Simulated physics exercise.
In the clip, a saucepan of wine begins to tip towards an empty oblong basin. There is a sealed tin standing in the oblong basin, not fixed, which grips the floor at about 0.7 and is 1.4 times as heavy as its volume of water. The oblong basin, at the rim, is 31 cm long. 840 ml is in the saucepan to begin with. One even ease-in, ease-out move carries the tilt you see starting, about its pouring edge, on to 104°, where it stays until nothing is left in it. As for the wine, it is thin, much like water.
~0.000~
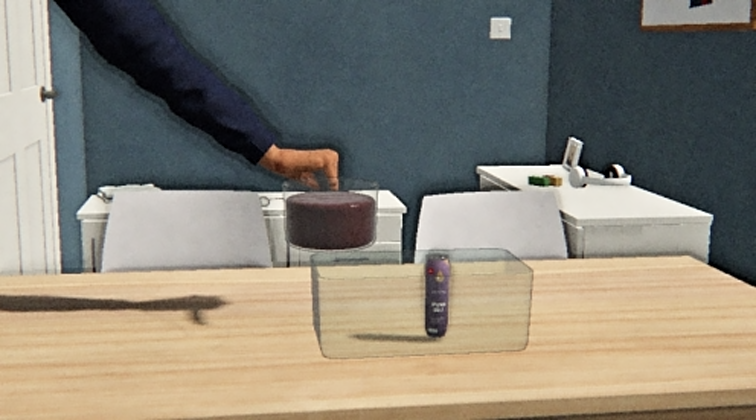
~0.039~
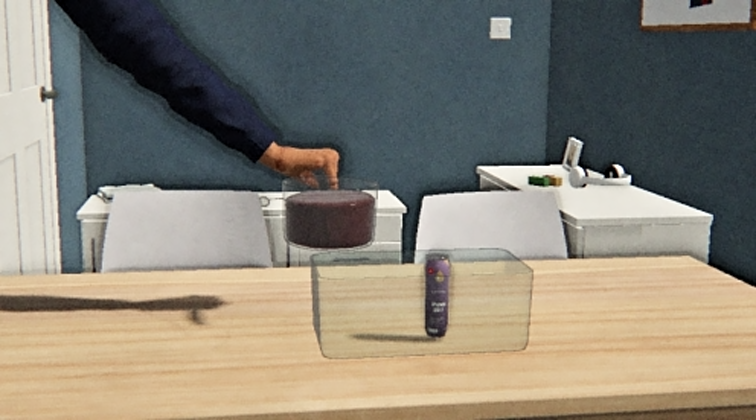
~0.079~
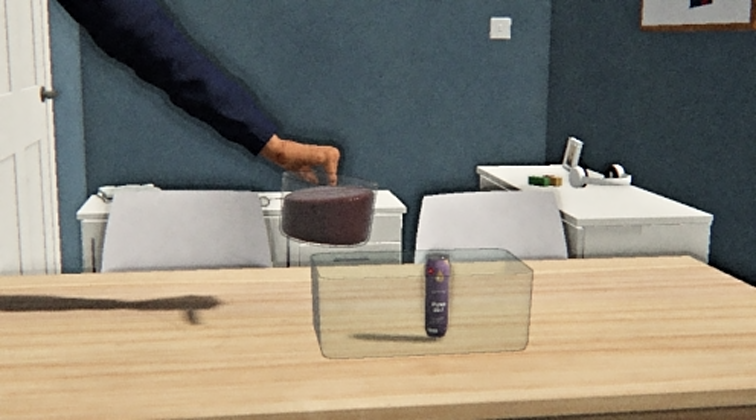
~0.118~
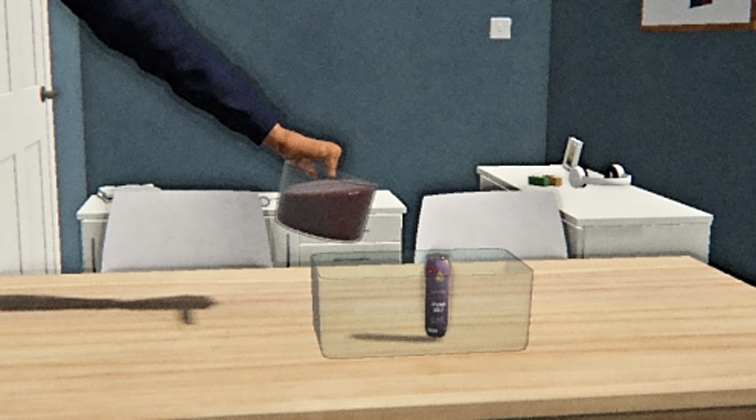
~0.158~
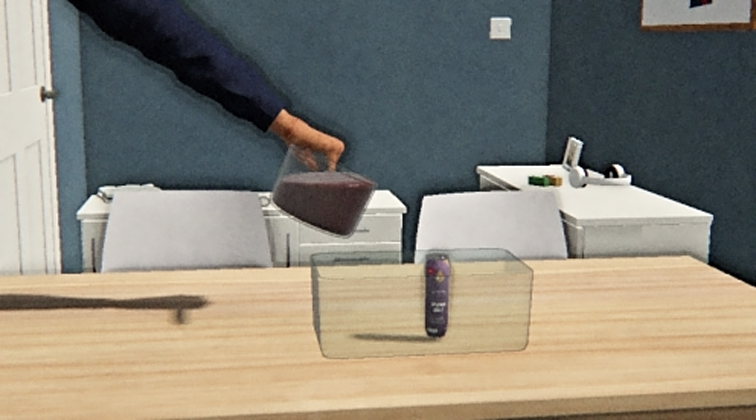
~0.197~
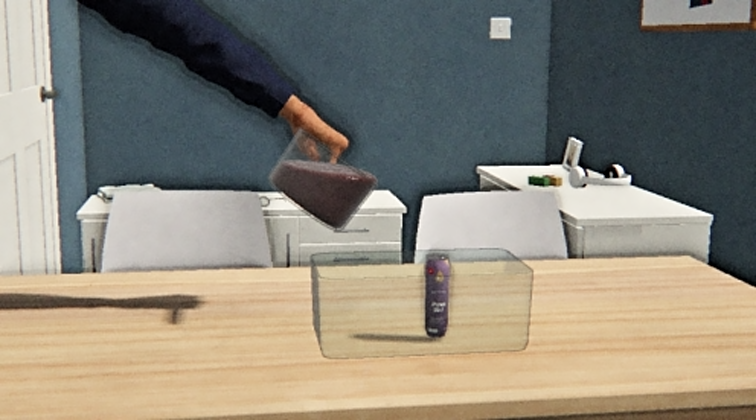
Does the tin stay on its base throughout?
It's still up.
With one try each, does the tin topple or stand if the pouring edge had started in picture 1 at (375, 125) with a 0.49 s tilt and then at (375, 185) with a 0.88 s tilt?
Run one: It does not tip. Run two: It does not tip.
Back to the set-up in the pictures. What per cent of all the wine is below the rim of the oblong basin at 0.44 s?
4 %, roughly.
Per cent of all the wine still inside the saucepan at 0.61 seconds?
Roughly 8 per cent.
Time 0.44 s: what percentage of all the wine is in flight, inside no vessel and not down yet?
I'd say close to 40 per cent.
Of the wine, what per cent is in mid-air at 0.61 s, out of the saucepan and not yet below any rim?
About 28 percent.
By 0.44 s the tilt is 101° and 56 per cent is still to pour; the tin stands where it began.
By 0.61 s the tilt is 104° and 8 per cent is still to pour; the tin stands where it began.
By 0.79 s the tilt is 104° and 1 per cent is still to pour; the tin stands where it began.
By 0.99 s the tilt is 104° and 0 per cent is still to pour; the tin stands where it began.
At rest the tin stands where it began.
